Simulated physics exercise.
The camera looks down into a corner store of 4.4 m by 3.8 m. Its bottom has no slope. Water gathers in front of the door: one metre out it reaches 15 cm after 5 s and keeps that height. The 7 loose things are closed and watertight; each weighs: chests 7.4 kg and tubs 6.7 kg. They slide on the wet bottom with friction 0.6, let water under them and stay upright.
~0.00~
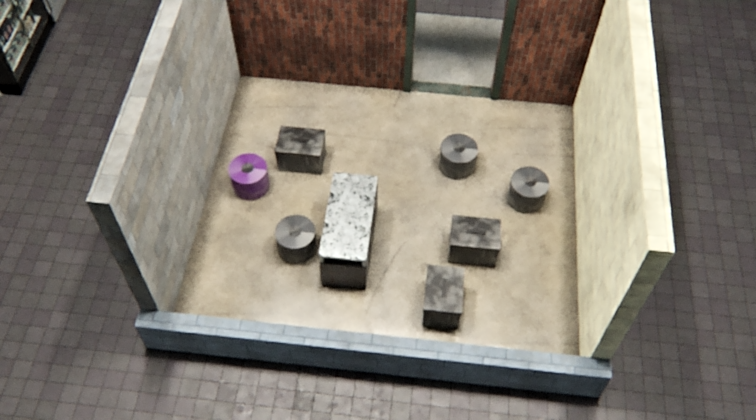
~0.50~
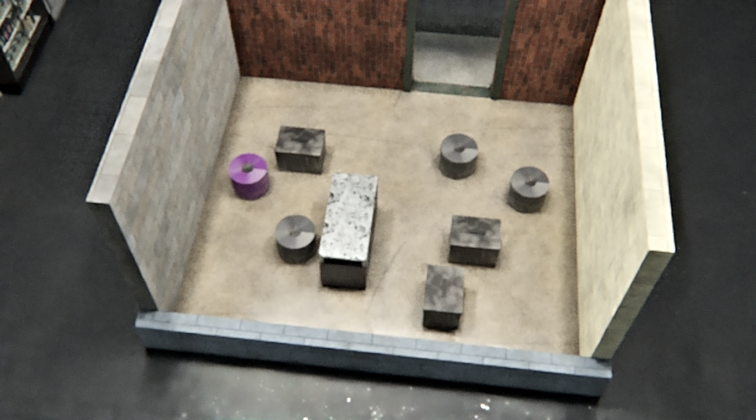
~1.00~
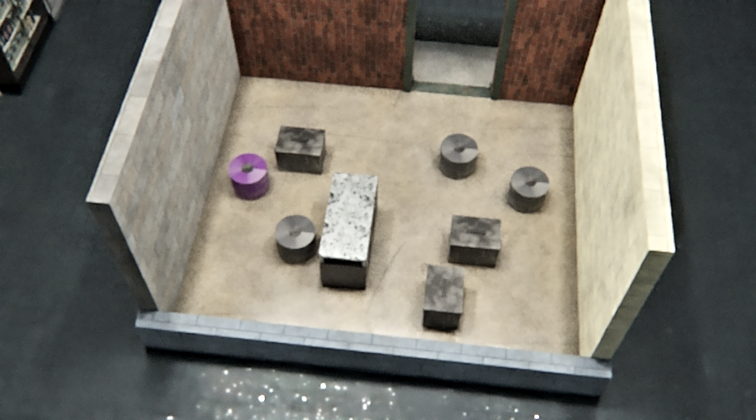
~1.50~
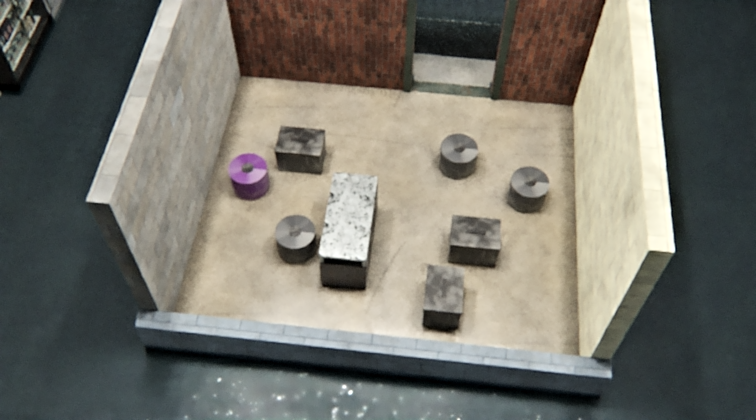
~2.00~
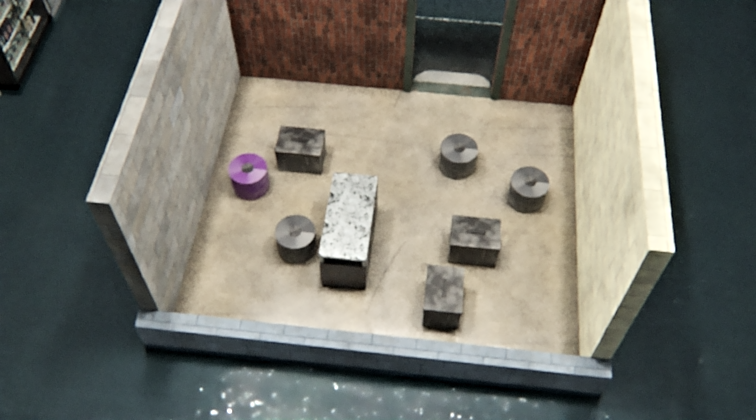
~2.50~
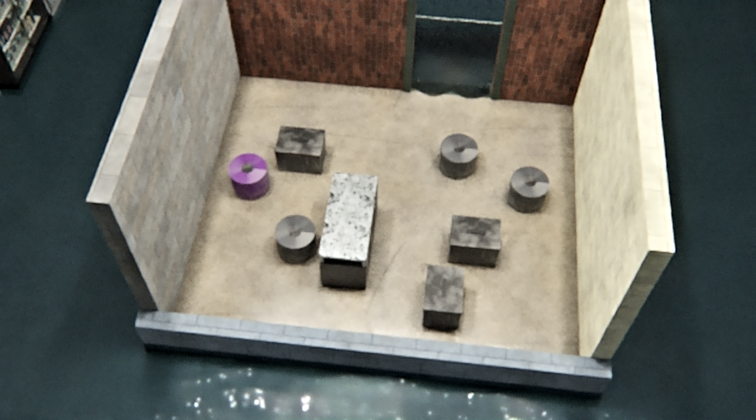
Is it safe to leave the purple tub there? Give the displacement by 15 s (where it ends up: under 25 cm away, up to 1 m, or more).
The purple tub moves a short way.
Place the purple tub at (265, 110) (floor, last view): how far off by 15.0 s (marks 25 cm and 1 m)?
It holds its place.
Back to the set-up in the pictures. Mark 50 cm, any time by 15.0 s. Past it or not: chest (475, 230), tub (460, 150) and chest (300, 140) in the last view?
In that order: Past it, past it, short of it.
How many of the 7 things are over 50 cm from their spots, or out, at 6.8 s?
I count 1.
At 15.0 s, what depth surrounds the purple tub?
About 5 cm.
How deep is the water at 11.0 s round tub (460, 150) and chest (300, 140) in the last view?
About 7 and 2 cm.
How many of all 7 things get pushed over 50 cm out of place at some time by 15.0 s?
That makes 4.
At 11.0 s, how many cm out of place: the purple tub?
About 0 cm.
After 3.5 s the purple tub is near (248, 168), 0.0 m from its start, aground; 0 afloat.
After 6.8 s the purple tub is near (248, 168), 0.0 m from its start, aground; 1 afloat.
After 11.0 s the purple tub is near (248, 168), 0.0 m from its start, aground; 4 afloat.
After 15.0 s the purple tub is near (240, 141), 0.4 m from its start, afloat; 7 afloat.
